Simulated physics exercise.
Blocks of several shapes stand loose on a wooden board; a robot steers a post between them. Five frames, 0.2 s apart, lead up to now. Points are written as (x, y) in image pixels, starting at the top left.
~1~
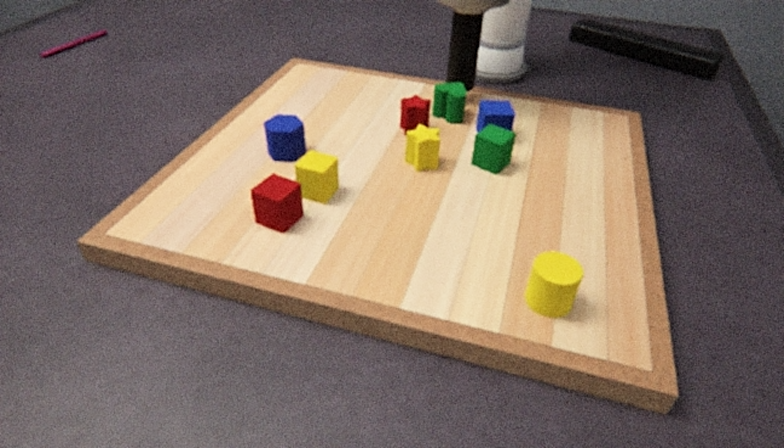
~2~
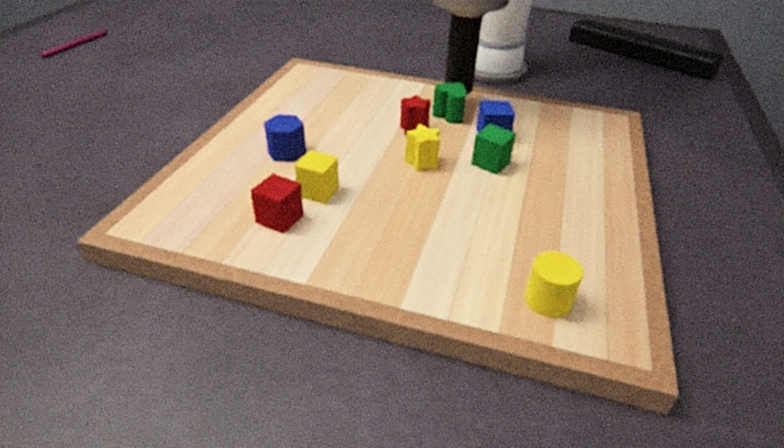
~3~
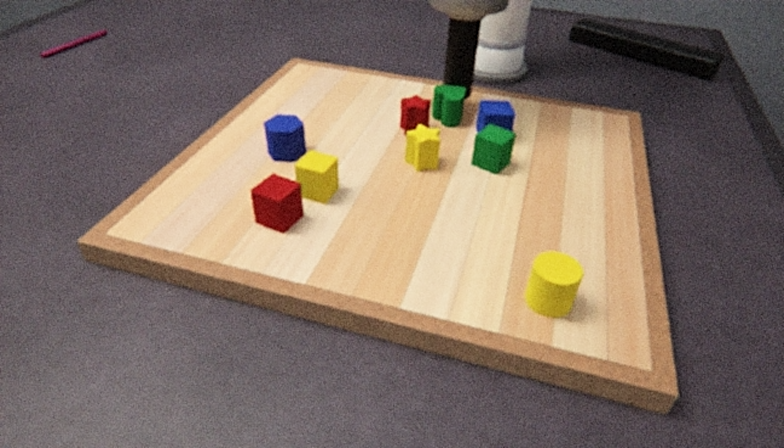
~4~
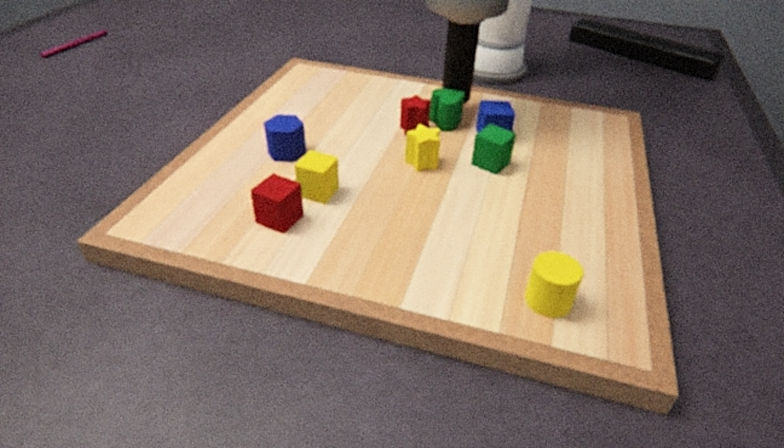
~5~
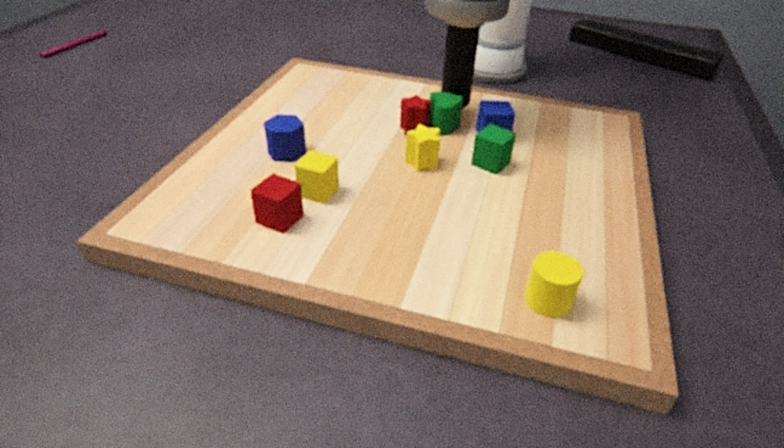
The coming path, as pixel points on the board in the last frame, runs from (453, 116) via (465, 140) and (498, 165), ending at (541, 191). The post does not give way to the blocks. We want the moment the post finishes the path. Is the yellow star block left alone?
Answer: Yes.
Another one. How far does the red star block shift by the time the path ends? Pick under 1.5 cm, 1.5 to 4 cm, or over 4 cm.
Offset: Below 1.5 cm.
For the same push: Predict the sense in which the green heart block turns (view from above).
From overhead, the rotation is clockwise.
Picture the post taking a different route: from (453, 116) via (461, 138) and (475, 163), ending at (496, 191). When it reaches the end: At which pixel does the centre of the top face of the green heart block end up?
In the picture, that point is around (435, 113).
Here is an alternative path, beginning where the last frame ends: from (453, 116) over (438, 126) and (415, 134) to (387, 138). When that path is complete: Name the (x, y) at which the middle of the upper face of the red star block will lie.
Pixel (360, 113).
What follows on the original path. One third of the way, post at (467, 127); red star block at (413, 102), turned 15° clockwise; green heart block at (437, 111), turned 40° clockwise.
Two thirds of the way, post at (502, 151); red star block at (413, 102), turned 15° clockwise; green heart block at (437, 111), turned 40° clockwise; green square at (520, 153), turned 40° clockwise; blue square at (500, 108), turned 10° anticlockwise.
At the end, post at (545, 177); red star block at (413, 102), turned 15° clockwise; yellow star block not moved; green heart block at (437, 111), turned 40° clockwise; green square at (549, 180), turned 75° clockwise; blue square at (500, 108), turned 10° anticlockwise.
